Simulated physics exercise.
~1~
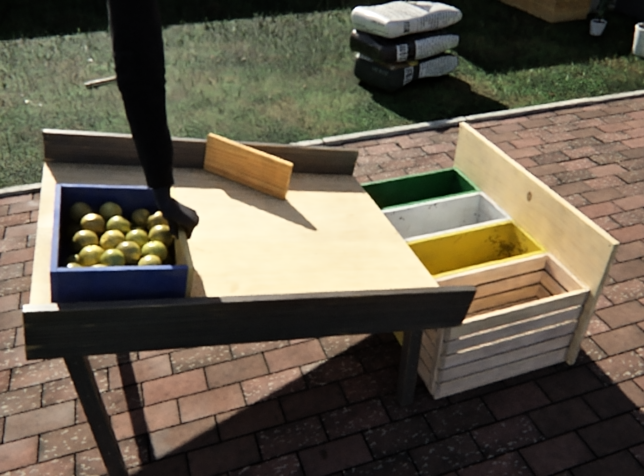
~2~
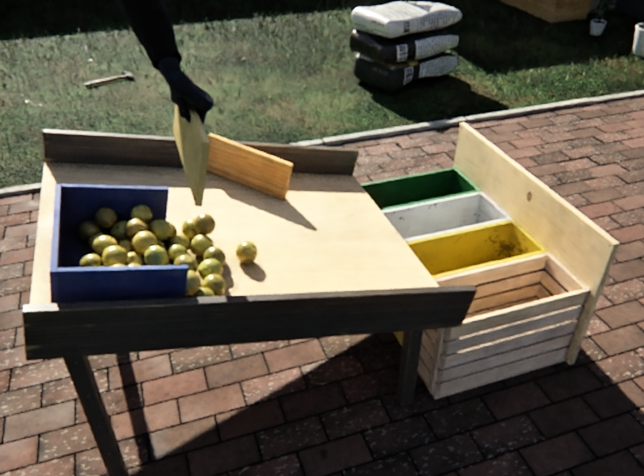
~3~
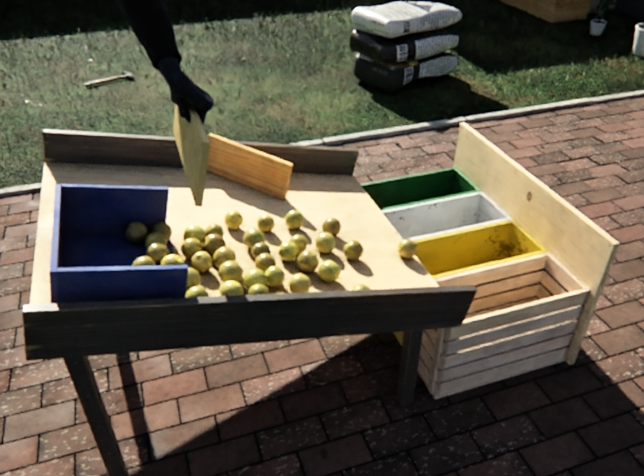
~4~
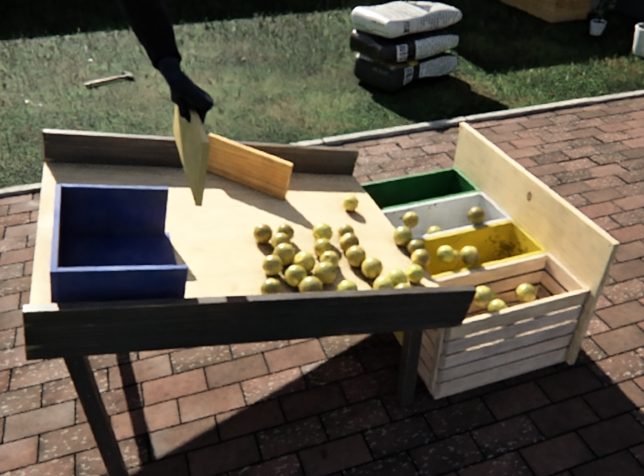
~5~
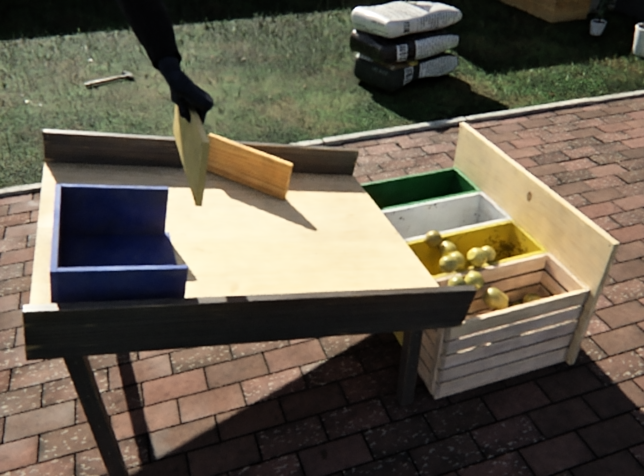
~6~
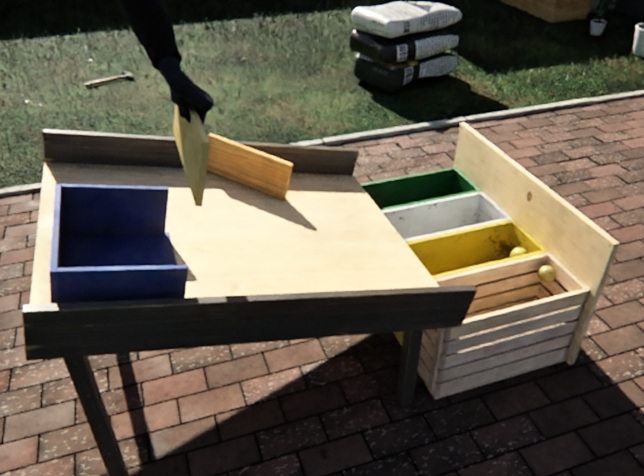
Yellow apples lie heaped in a blue pen at the left of a pale wooden table on a sunlit brick patio, seen from above by a still camera, with stacked bags on the grass behind. A dark-gloved hand lifts the pen's side panel and holds it above the table beside an angled board. The apples spill out and roll right across the sloping surface, emptying the pen. They drop off the far edge towards the green, white, yellow and wooden catchers. Finally the table is bare, with a couple of apples visible around the wooden tote.
